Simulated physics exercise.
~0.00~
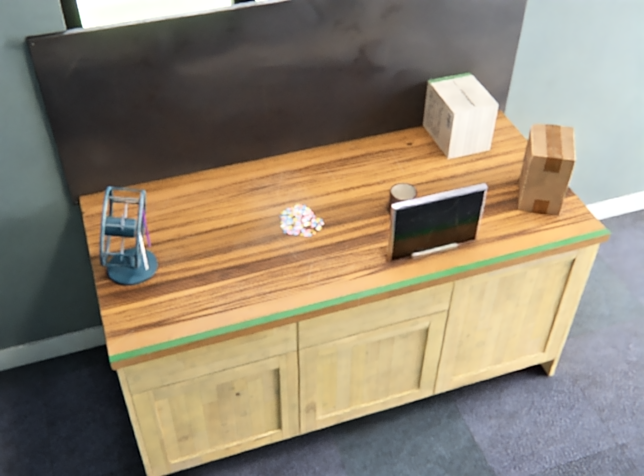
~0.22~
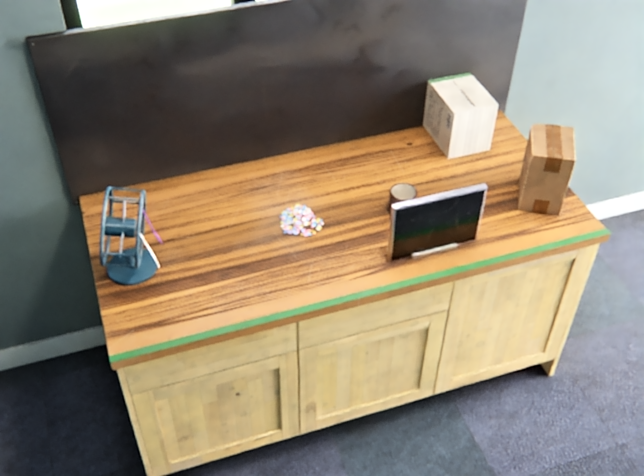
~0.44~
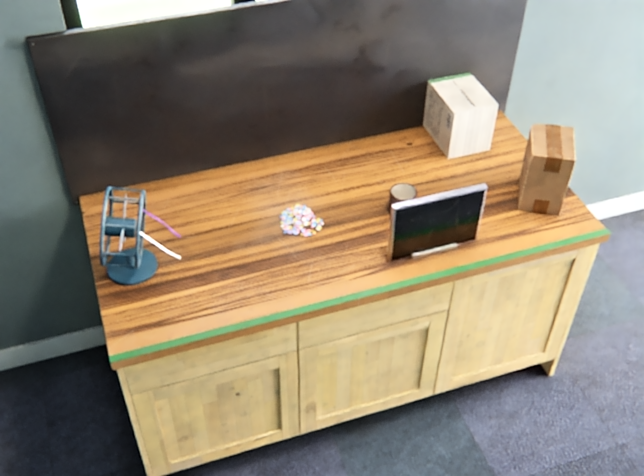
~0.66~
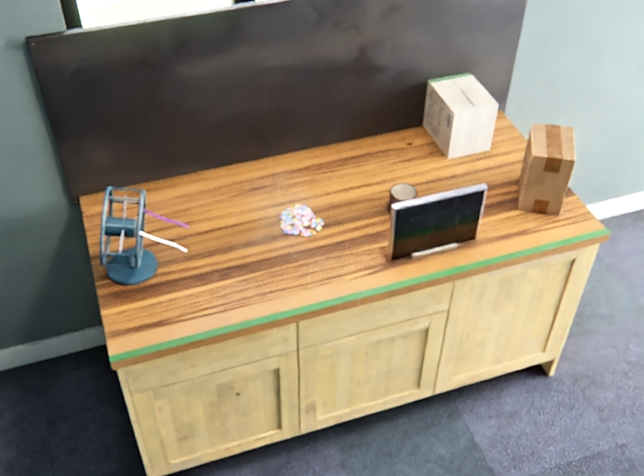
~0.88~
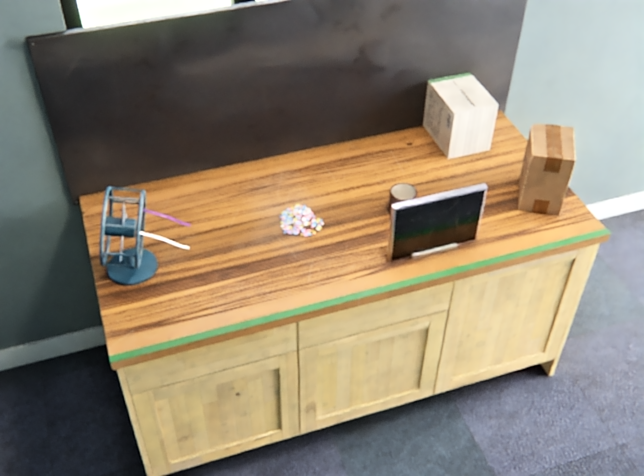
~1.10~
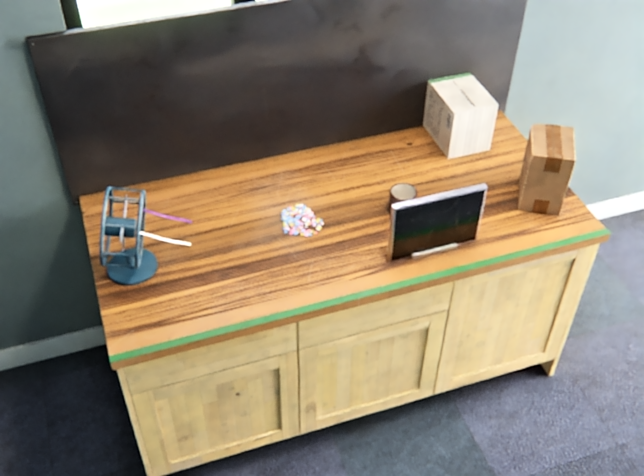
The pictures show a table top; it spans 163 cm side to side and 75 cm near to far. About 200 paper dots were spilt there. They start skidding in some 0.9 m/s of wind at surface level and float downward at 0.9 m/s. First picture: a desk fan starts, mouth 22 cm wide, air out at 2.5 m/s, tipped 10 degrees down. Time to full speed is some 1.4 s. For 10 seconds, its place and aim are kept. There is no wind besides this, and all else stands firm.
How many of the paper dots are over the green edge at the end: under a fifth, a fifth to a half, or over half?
The share falls short of one fifth.
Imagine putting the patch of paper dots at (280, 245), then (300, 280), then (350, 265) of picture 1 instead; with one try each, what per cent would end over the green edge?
Taking the three spots in order, you'd get around 10 percent, 100 percent and 80 percent.
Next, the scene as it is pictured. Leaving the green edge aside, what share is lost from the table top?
The figure is near 4 %.
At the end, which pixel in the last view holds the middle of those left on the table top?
Centre: Roughly (424, 143).
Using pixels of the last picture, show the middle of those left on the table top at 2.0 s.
The middle ends up close to (412, 155).
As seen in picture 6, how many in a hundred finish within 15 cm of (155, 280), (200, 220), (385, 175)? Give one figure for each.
First spot near 0 %, second near 0 %, third near 0 %.
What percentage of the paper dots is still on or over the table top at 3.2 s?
I'd say close to 100 % are still there.
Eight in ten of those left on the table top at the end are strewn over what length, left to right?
Around 10 cm.
After 2.0 s, 0 % are over the green edge; the middle of those still in play is near (412, 155); 0 % have settled or left.
After 3.2 s, 0 % are over the green edge; the middle of those still in play is near (424, 143); 50 % have settled or left.
After 5.5 s, 0 % are over the green edge; the middle of those still in play is near (424, 143); 57 % have settled or left.
After 10.0 s, at the end, 0 % are over the green edge; the middle of those still in play is near (424, 143).
